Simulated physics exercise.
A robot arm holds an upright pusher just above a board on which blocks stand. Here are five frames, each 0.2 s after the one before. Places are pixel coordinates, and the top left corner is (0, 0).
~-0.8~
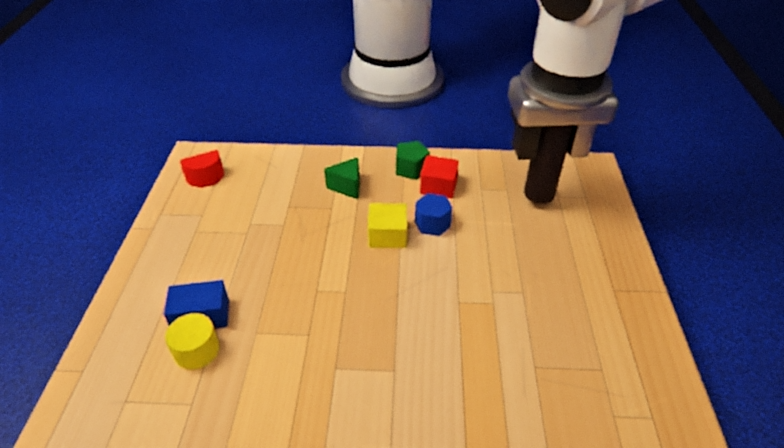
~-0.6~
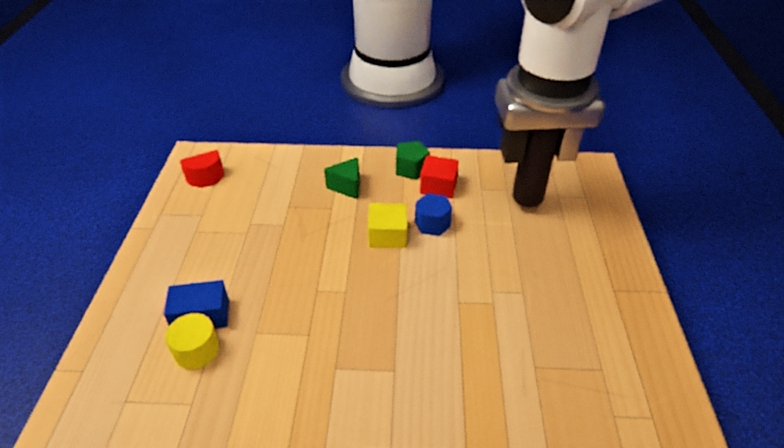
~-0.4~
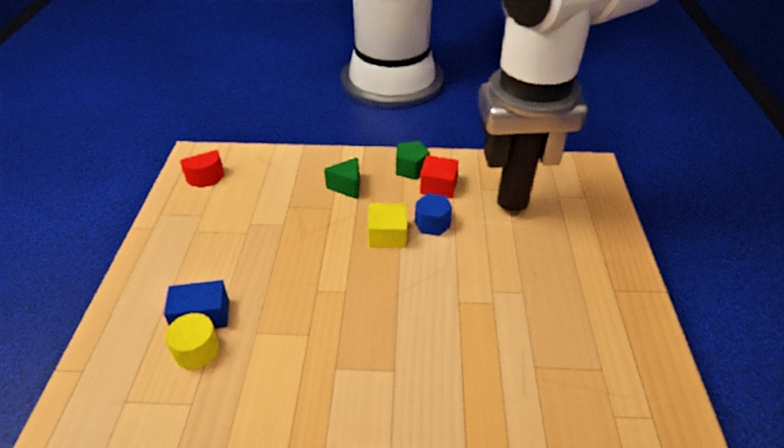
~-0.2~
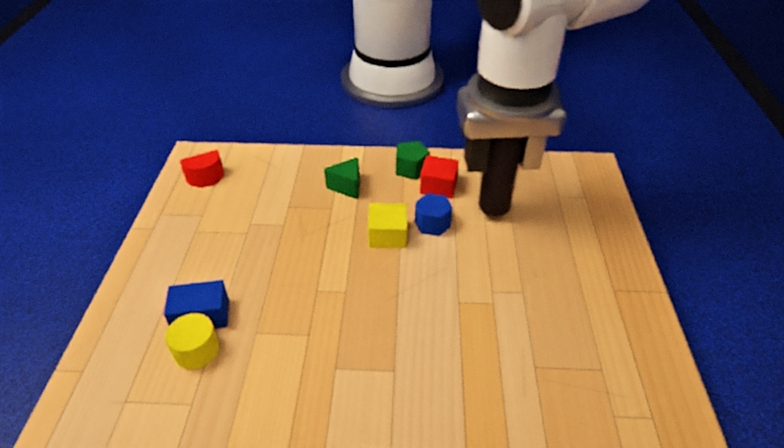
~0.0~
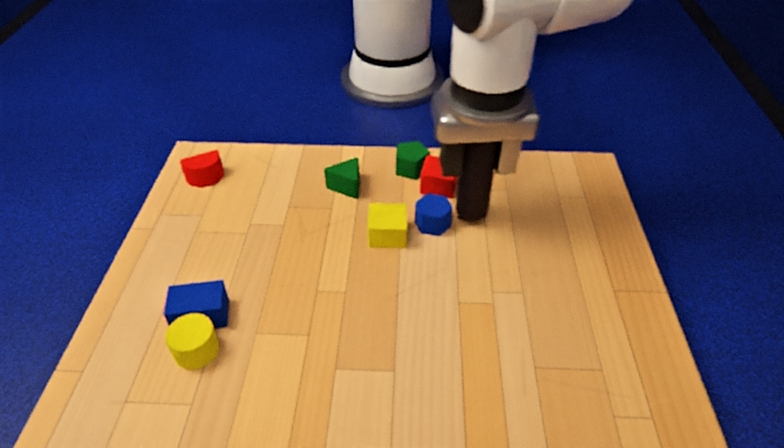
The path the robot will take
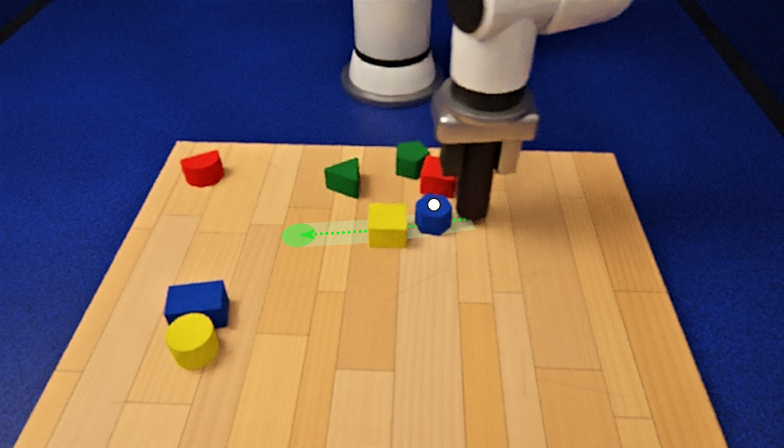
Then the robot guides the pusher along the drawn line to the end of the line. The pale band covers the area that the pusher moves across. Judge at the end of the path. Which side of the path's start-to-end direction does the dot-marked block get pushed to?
It moves right.
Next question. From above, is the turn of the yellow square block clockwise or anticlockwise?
Overhead view: Anti-clockwise.
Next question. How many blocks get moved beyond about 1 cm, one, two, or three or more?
The number is two.
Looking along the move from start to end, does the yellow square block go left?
Yes, it checks out.
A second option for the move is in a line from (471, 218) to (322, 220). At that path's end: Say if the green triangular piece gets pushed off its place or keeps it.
The block stays on its spot.
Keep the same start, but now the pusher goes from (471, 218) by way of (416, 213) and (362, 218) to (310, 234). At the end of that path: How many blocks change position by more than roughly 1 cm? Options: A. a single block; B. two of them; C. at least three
I choose B.
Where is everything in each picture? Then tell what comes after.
In the first picture, pusher's lower end (539, 194); yellow square block (388, 215); blue six-sided block (434, 205); red square block (440, 167).
In the second picture, pusher (528, 197); blocks still.
In the third picture, pusher (513, 201); blocks still.
In the fourth picture, pusher (494, 206); blocks still.
In the fifth picture, pusher (472, 210); yellow square block (388, 215); blue six-sided block (434, 205); red square block partly hidden.
Drawn move, from (471, 218) through (387, 229) to (299, 235); the dot is on the blue six-sided block.
What follows on the original path. One third of the way, pusher (414, 218); yellow square block (348, 223), turned 45° anticlockwise; blue six-sided block (380, 208), turned 20° clockwise.
Two thirds of the way, pusher (356, 223); yellow square block (305, 235), turned 70° anticlockwise; blue six-sided block (322, 211).
At the end, pusher (298, 227); yellow square block (293, 242), turned 85° anticlockwise; blue six-sided block (266, 207), turned 45° clockwise; red square block still.
